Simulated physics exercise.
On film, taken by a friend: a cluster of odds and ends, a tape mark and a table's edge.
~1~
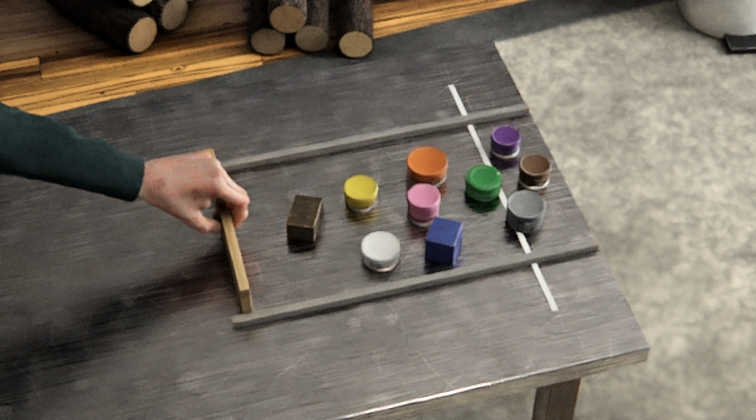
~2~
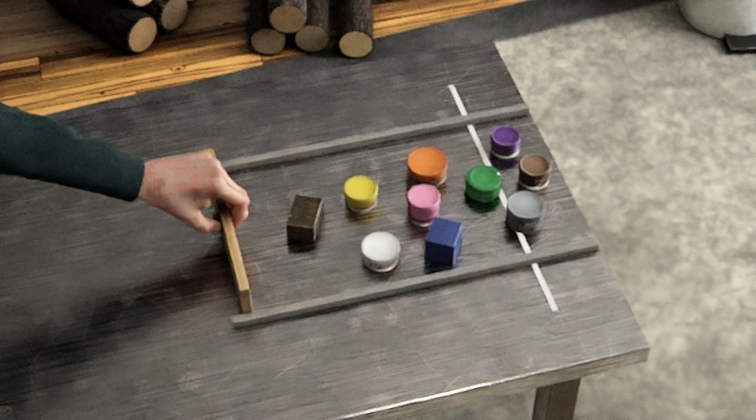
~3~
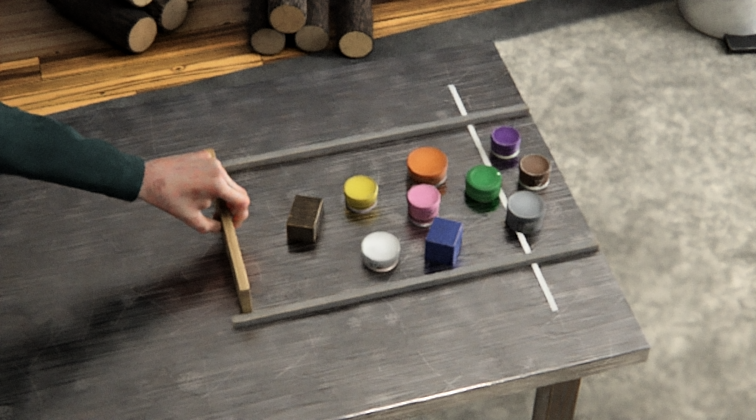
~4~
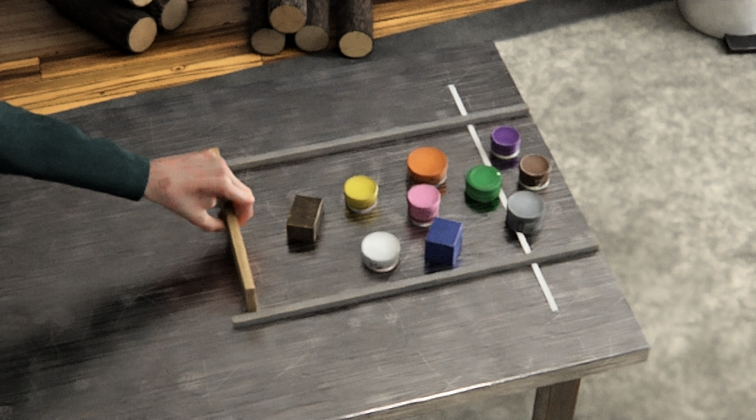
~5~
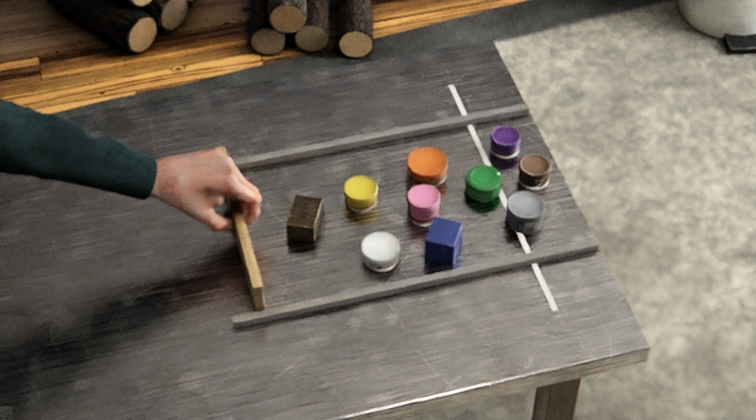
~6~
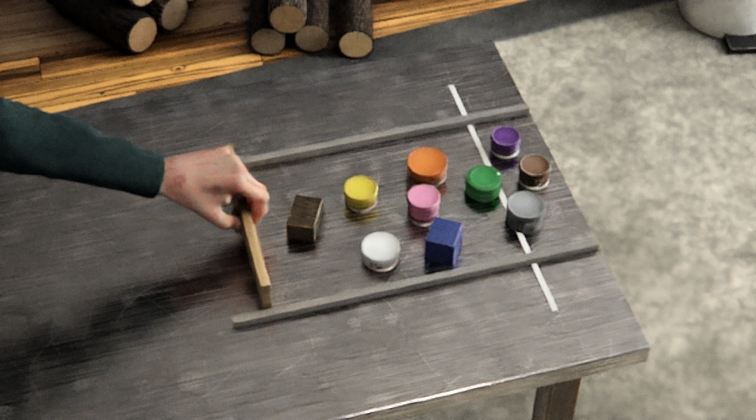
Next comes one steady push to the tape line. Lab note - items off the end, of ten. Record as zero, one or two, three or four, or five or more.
Basically the losses over the end count one or two in this one.
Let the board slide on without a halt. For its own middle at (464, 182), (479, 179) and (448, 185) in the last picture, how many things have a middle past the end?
In order: 0, 1, 0.
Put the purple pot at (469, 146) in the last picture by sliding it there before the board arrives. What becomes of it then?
From that start the object is safe.
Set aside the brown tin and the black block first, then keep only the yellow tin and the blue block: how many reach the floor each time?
0 in the first try, 1 in the second.
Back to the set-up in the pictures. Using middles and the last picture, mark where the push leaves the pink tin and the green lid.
About (543, 188), and the other about (564, 174).
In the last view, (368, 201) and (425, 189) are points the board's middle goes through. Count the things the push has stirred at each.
Counting first: 4, next 7.
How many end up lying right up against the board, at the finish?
The count in contact is 3.
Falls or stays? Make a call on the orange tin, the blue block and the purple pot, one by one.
First the orange tin keeps its place, next the blue block keeps its place, last the purple pot keeps its place.
A little later, none off yet; brown tin at rest near (534, 172); purple pot at rest near (505, 142); grey tub at rest near (525, 212).
When it is over, the number that fall off is one or two; down, brown tin.
